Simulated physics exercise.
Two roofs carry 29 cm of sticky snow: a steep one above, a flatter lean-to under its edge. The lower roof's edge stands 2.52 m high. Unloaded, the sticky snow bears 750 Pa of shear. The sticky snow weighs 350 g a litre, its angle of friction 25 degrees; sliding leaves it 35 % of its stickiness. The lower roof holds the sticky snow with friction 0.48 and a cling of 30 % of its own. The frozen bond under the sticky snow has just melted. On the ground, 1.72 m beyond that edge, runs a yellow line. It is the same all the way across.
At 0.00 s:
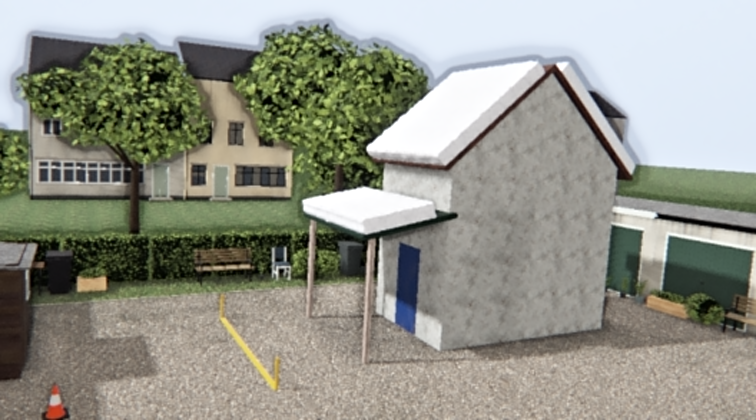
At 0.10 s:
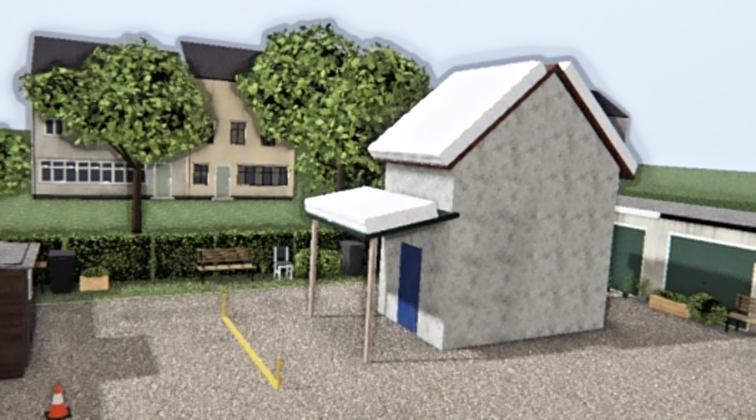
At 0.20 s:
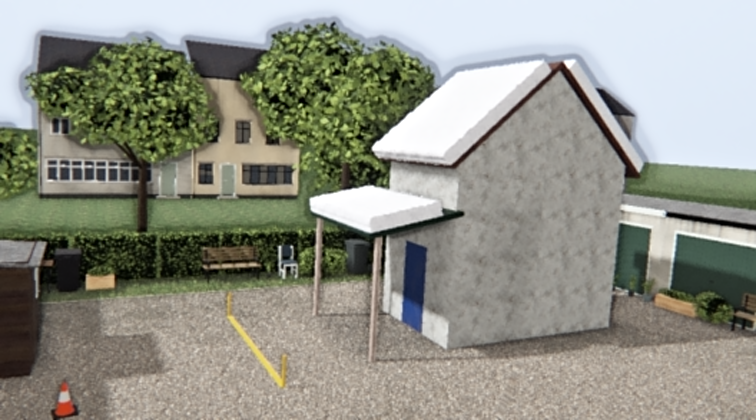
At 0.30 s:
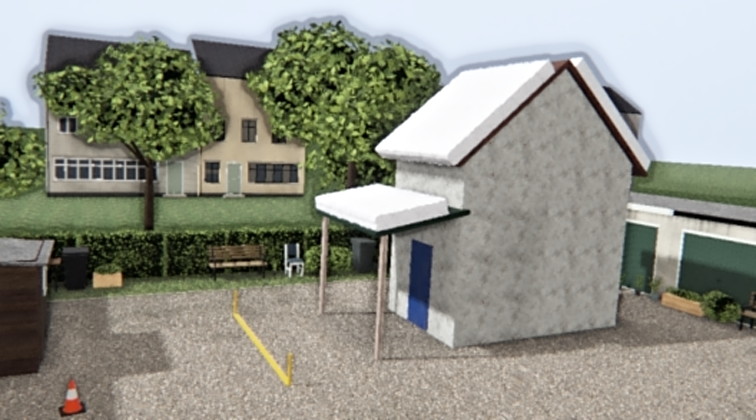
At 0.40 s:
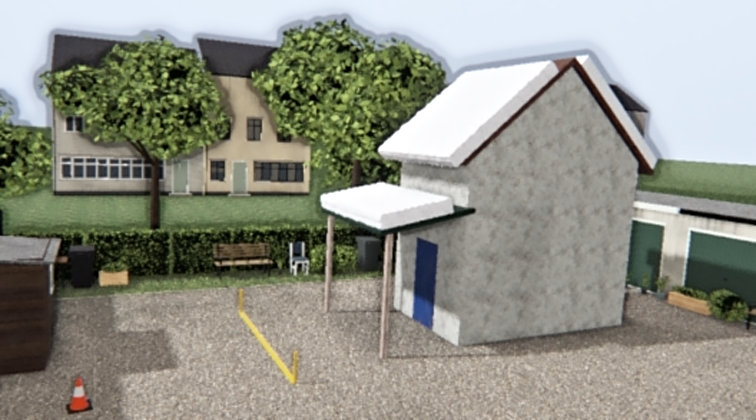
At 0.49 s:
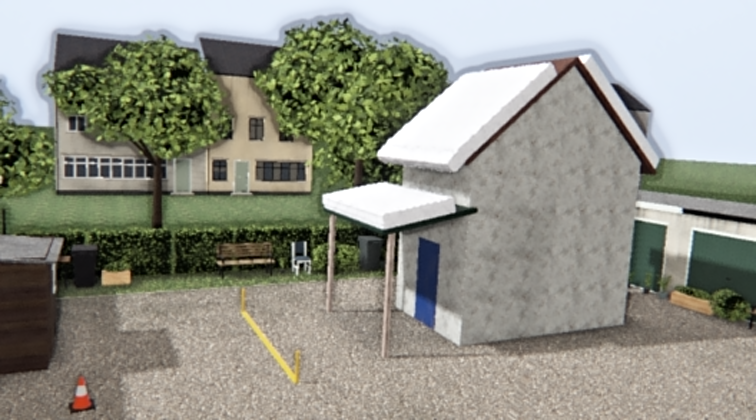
In a gravel yard with a yellow line on the ground, thick white snow on the steep roof of a grey building slides slightly down toward the snow-covered lean-to below, its lower edge creeping past the eave in one piece.
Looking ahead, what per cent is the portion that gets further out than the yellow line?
Close to 9 per cent.
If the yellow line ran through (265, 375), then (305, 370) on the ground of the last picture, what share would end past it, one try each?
In turn about 4 %, 14 %.
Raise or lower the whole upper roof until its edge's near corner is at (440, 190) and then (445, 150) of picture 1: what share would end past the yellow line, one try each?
In that order: 0 %, 25 %.
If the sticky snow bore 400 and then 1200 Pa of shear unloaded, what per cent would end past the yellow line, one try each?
In turn about 30 %, 1 %.
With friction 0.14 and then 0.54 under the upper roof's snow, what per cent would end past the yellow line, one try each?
In turn about 30 %, 6 %.
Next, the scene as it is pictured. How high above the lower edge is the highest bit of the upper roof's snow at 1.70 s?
Some 1.3 m.
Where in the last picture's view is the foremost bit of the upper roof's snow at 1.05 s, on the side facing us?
Around (415, 201).
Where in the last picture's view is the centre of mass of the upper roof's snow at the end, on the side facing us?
At about (369, 283).
After 1.05 s, none is below the lower edge and 0 % is past the line.
After 1.70 s, none is below the lower edge and 0 % is past the line.
After 2.35 s, 30 % is below the lower edge and 1 % is past the line.
After 3.00 s, 41 % is below the lower edge and 9 % is past the line.
After 4.40 s, 46 % is below the lower edge and 9 % is past the line.
